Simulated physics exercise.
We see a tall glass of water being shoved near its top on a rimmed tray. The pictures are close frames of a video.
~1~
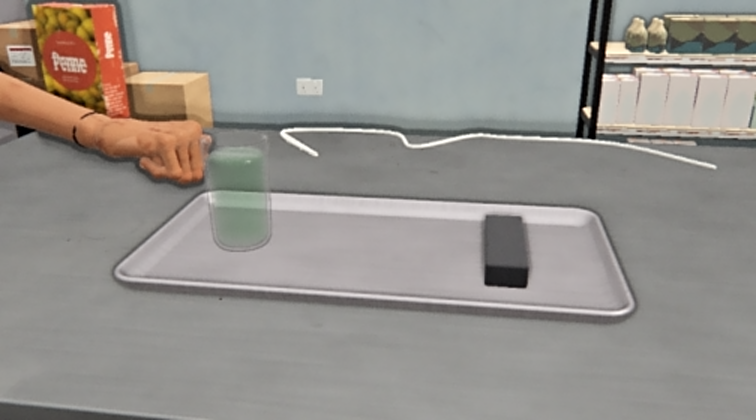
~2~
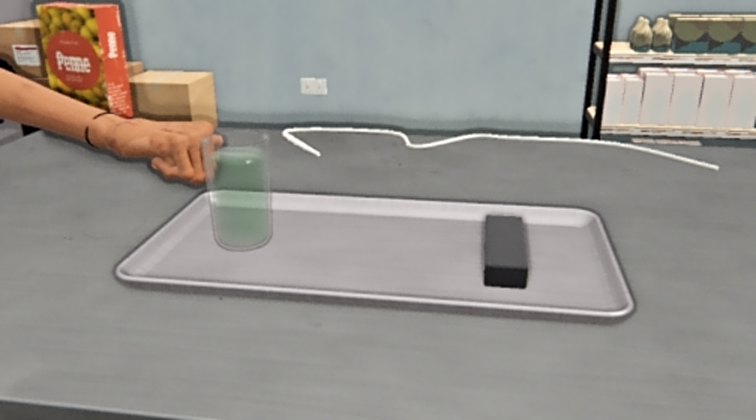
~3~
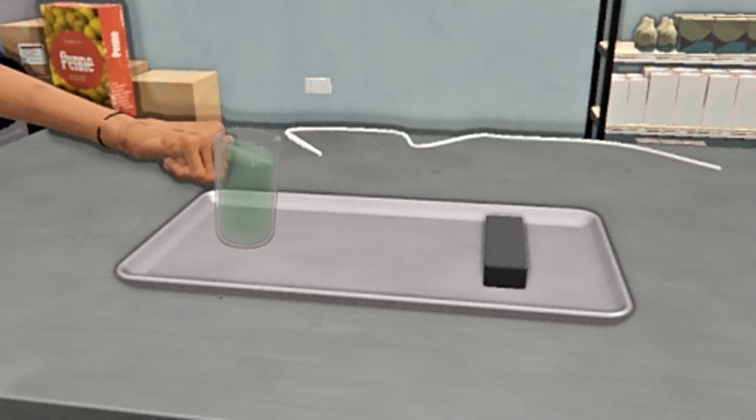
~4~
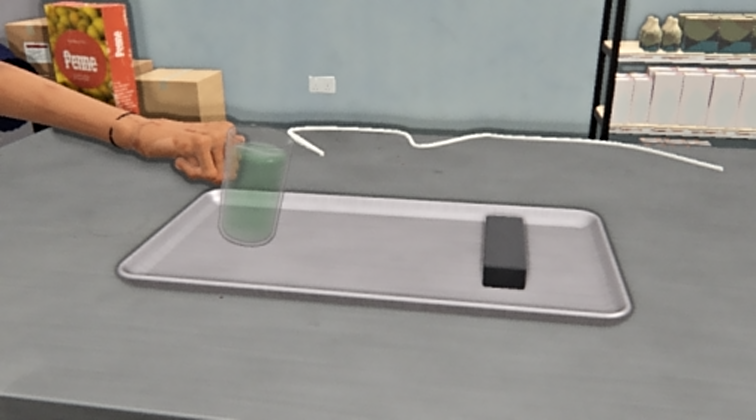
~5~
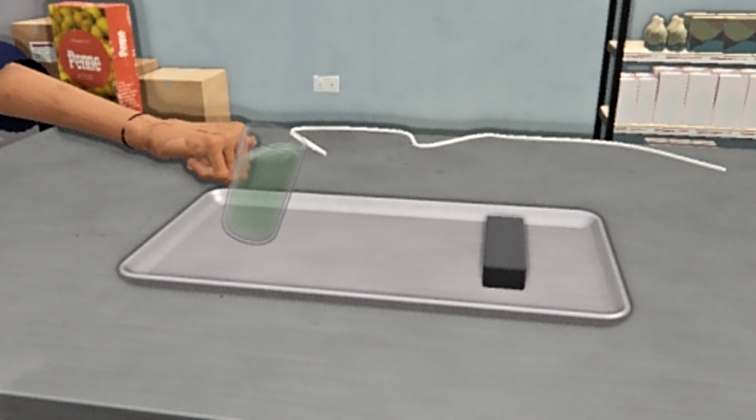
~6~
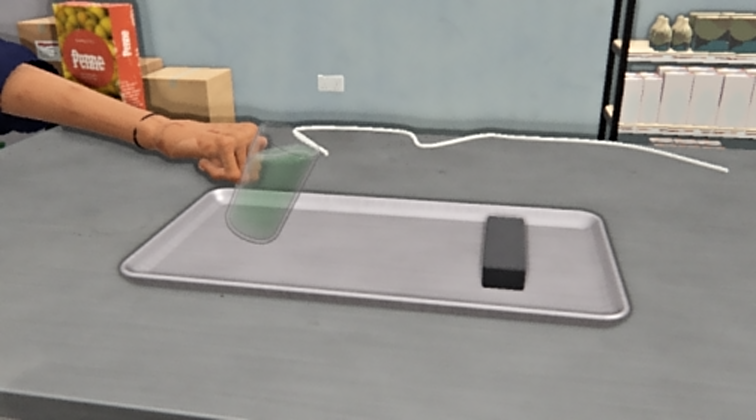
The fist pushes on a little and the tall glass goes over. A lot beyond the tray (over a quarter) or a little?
In the end less than a quarter leaves the tray.
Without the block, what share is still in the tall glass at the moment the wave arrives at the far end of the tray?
Roughly 50 in a hundred.
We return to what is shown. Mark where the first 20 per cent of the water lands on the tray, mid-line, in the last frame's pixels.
Around (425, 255).
A moment on, the tall glass is falling and 100 per cent is in the glass, 0 on the tray and 0 above or beyond its rim.
Next, the tall glass lies on its side and 68 per cent is in the glass, 15 on the tray and 17 above or beyond its rim.
Then the tall glass lies on its side and 40 per cent is in the glass, 38 on the tray and 22 above or beyond its rim.
Later the tall glass lies on its side and 21 per cent is in the glass, 68 on the tray and 11 above or beyond its rim.
Finally, 90 per cent is held by tray and glass, 10 is off the tray.
